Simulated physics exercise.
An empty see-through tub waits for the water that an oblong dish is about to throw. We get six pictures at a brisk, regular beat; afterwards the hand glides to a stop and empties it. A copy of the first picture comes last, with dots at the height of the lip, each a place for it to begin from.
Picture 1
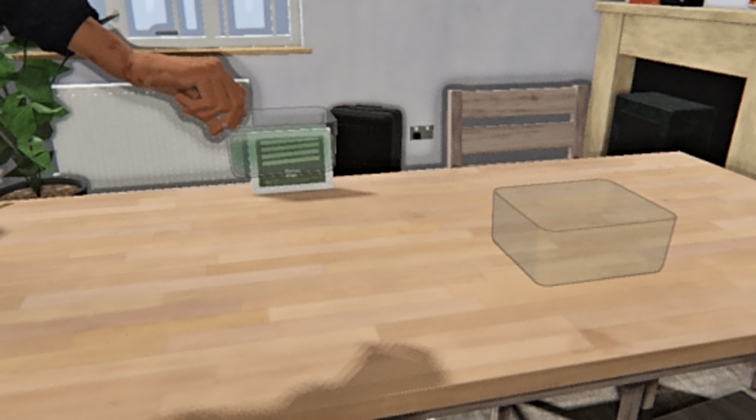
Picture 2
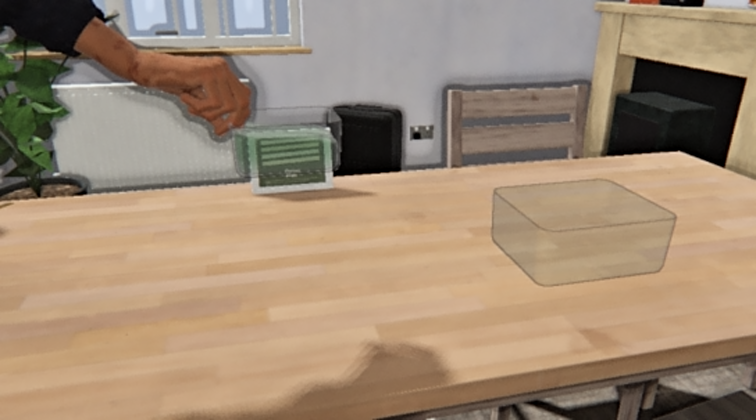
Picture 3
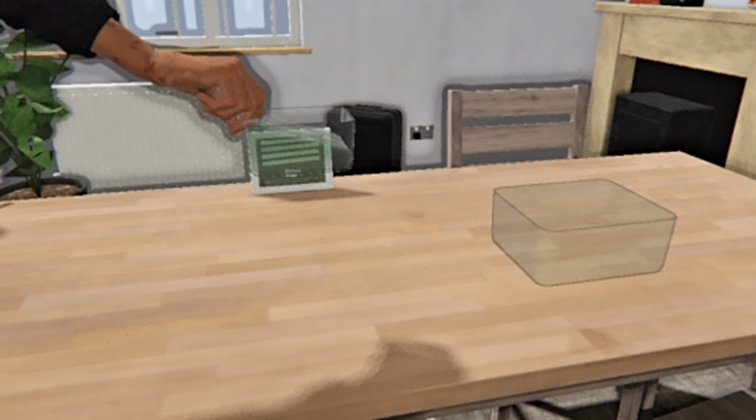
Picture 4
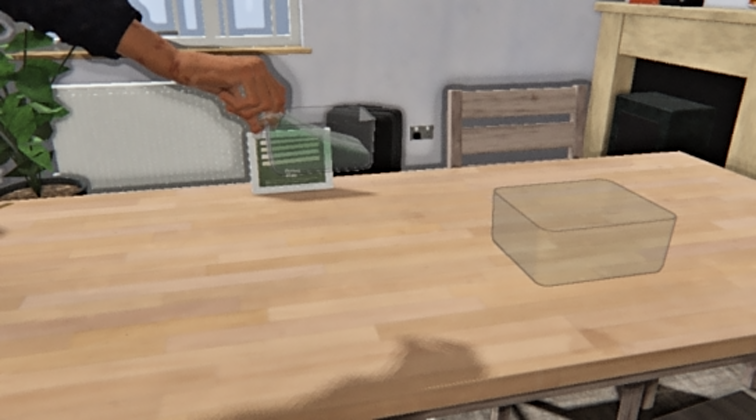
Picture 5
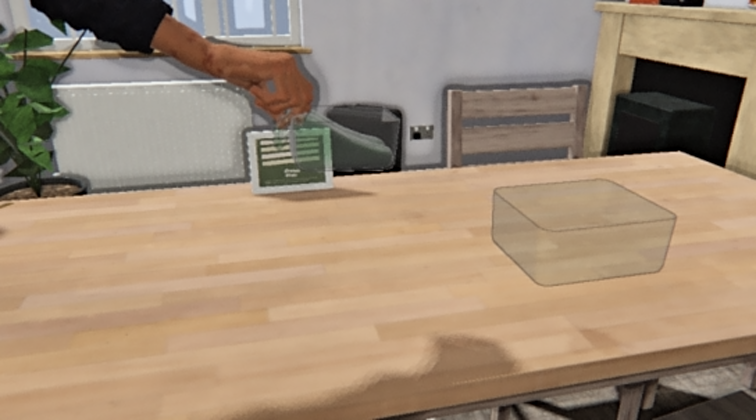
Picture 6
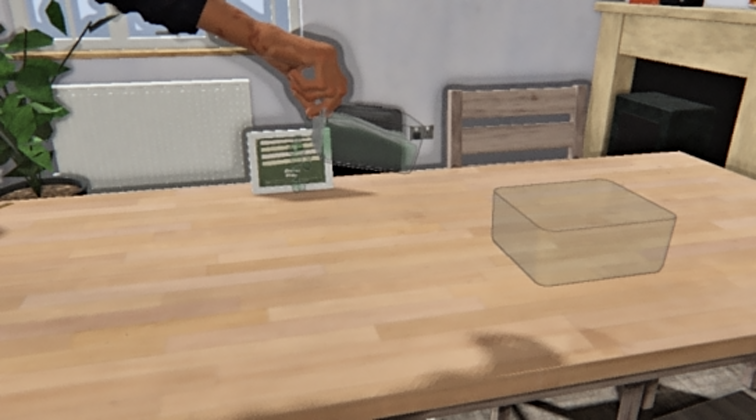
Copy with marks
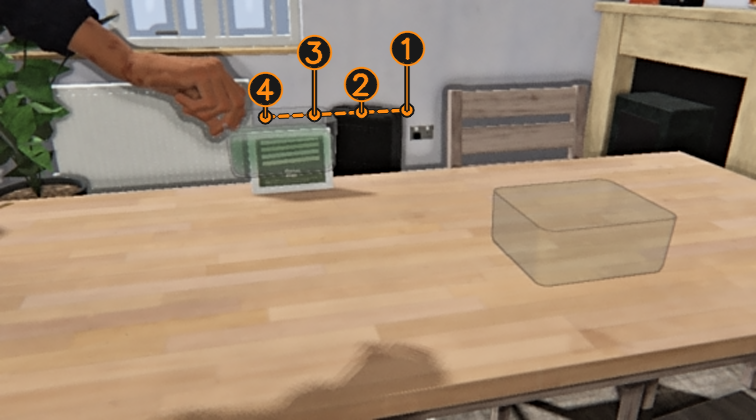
A hand at the upper left holds a see-through oblong dish upright behind a small green-and-white sign on a wooden table, then moves it steadily to the right. The dish begins to tilt slightly near the end, while the empty clear tub on the right stays still.
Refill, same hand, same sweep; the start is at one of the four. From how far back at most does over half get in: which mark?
Use dot 2.
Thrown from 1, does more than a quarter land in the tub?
Yes.
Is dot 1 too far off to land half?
No, not at all.
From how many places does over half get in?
Two of the four.
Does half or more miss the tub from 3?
Yes, it does.
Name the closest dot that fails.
The answer is 3.
On the marked copy, 1 at (407, 110); 2 at (361, 112); 3 at (314, 114); 4 at (265, 117).
Choosing 1, about 78 % lands in the tub, 16 % falls short and 7 % goes beside or beyond.
Choosing 2, about 63 % lands in the tub, 29 % falls short and 8 % goes beside or beyond.
Choosing 3, about 33 % lands in the tub, 63 % falls short and 4 % goes beside or beyond.
Choosing 4, about 0 % lands in the tub, 99 % falls short.
